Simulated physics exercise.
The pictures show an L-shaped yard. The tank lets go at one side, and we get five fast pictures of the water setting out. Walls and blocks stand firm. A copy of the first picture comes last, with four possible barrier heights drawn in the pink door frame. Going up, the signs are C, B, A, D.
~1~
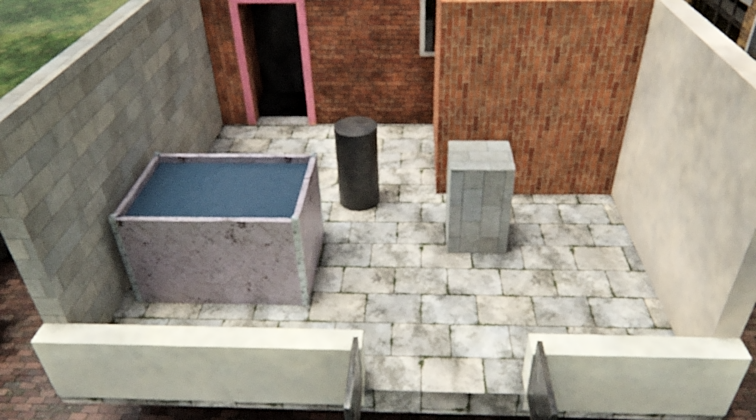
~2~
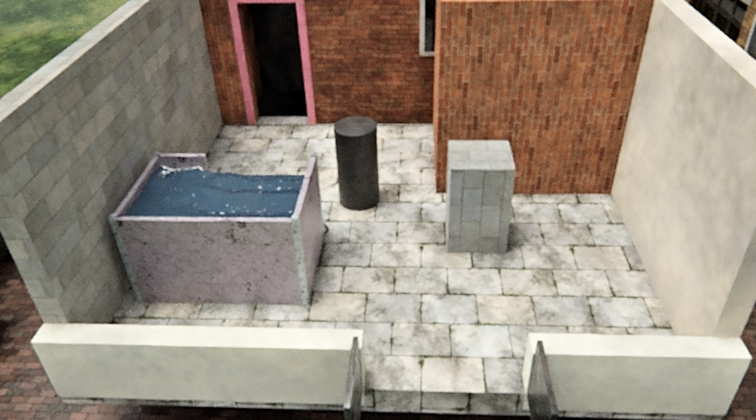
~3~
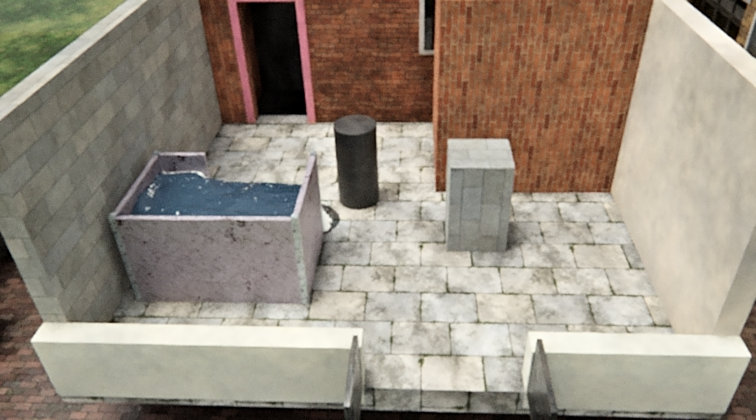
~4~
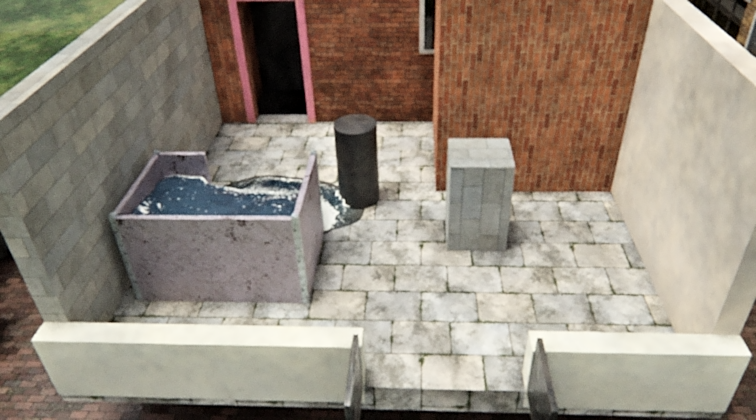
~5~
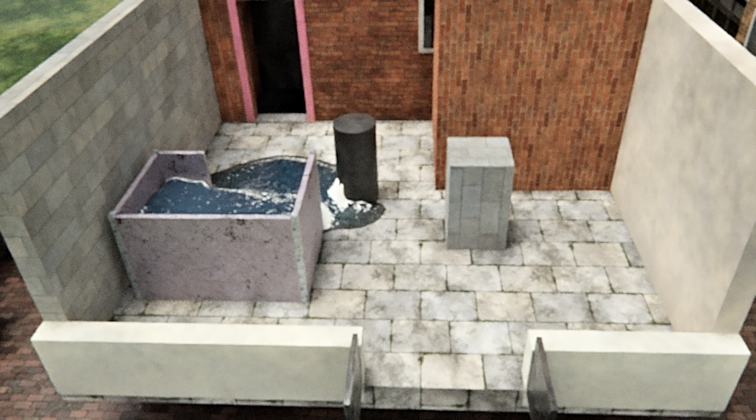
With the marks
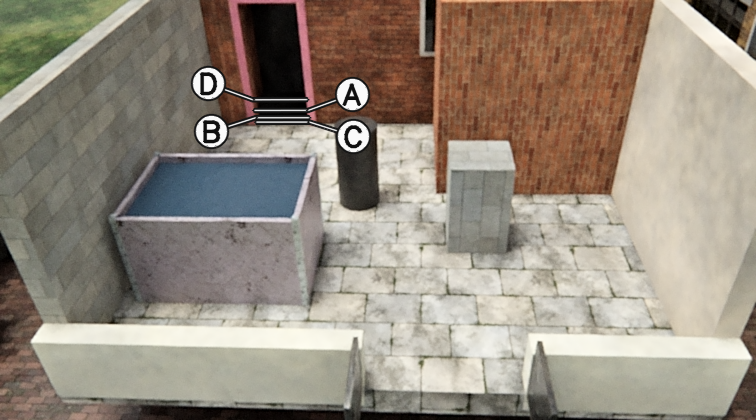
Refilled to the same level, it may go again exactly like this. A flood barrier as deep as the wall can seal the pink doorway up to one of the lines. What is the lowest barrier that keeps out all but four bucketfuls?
It is D.
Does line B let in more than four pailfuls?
Yes.
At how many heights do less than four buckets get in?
One of them.
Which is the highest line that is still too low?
The answer is A.
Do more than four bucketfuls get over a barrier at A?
Yes.
On the marked copy, A at (281, 110); B at (282, 117); C at (282, 122); D at (279, 99); from the bottom up C, B, A, D.
If A is chosen, about 14 bucketfuls get in.
If B is chosen, dozens of bucketfuls pour in.
If C is chosen, dozens of bucketfuls pour in.
If D is chosen, a splash gets over, under a bucket.
